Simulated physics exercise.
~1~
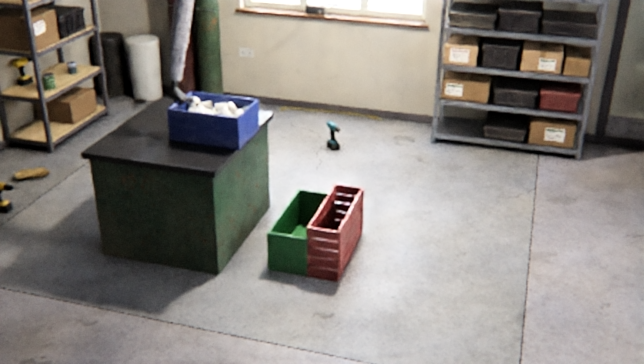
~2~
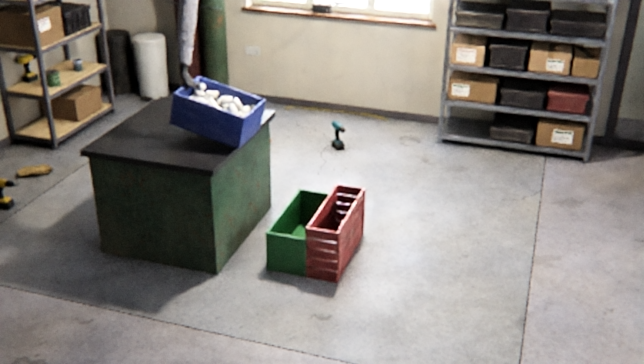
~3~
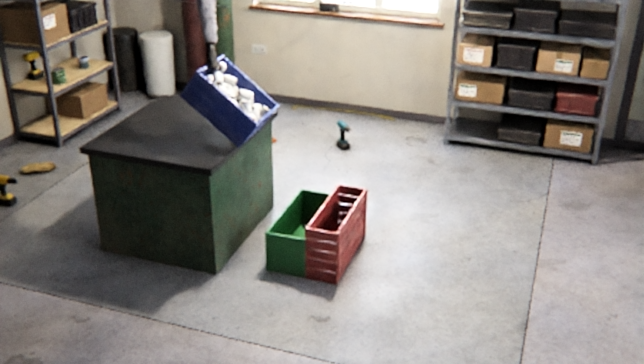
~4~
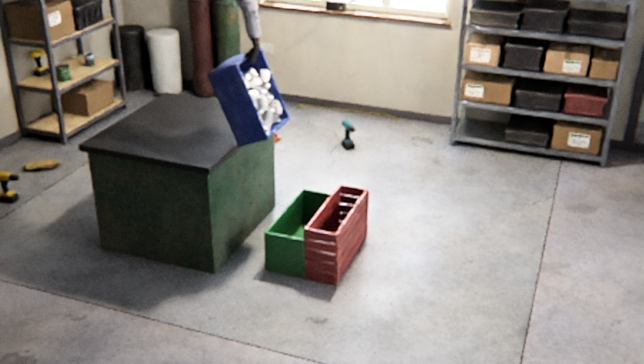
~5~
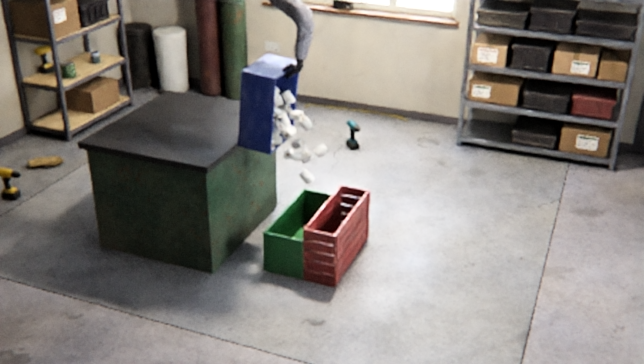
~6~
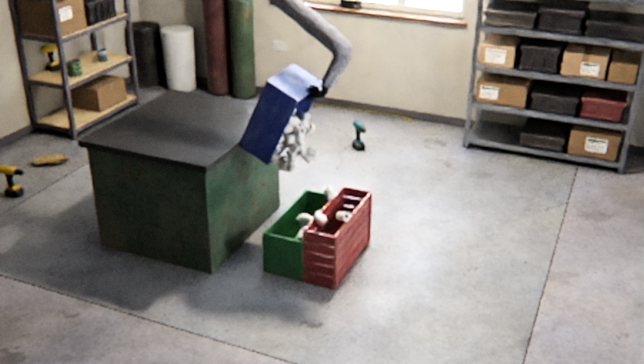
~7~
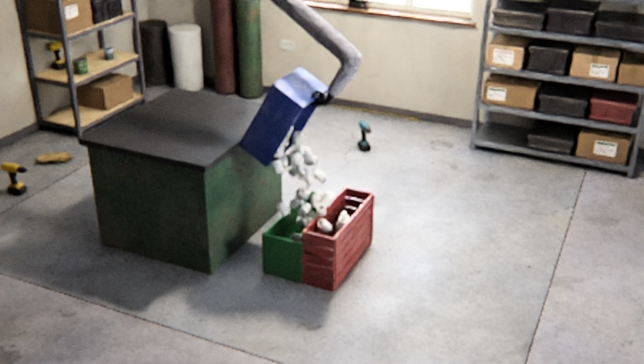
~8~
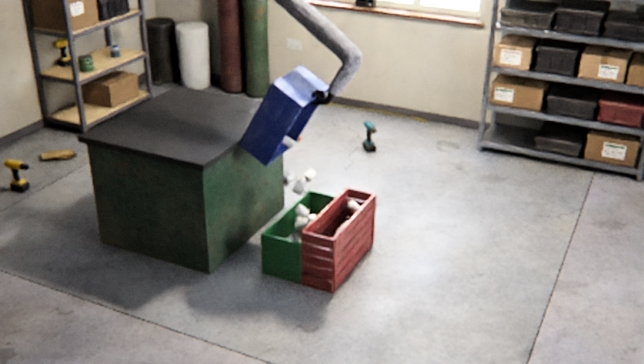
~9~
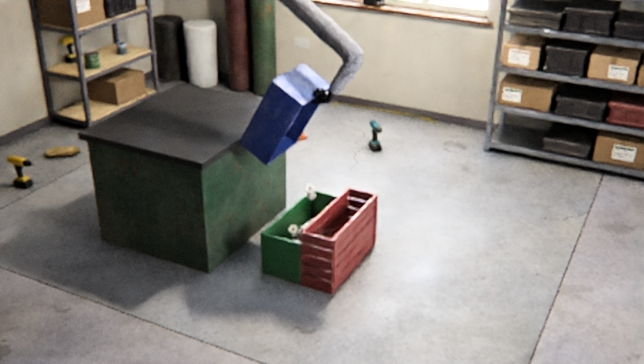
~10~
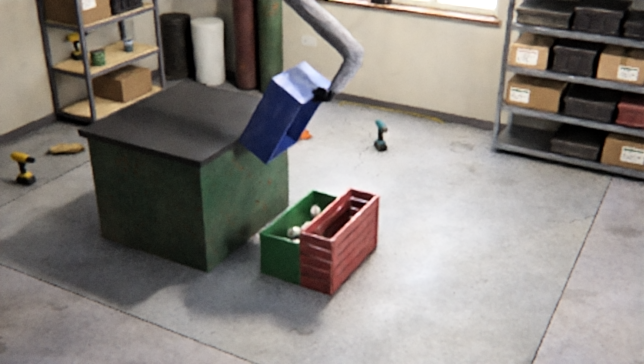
A grey robotic arm holds a blue tote of white rolls on a dark-topped green bench in a workshop, seen from above at an angle as the view drifts slightly sideways. On the concrete floor to the right sit a green box and, beyond it, a slatted red tote, with shelves behind. The arm lifts the tote and tips it steadily over the bench's end. The rolls spill in a loose stream, dropping into both containers until the flow thins and stops. The blue tote stays tilted mouth-down, with a few white rolls visible in the green box.
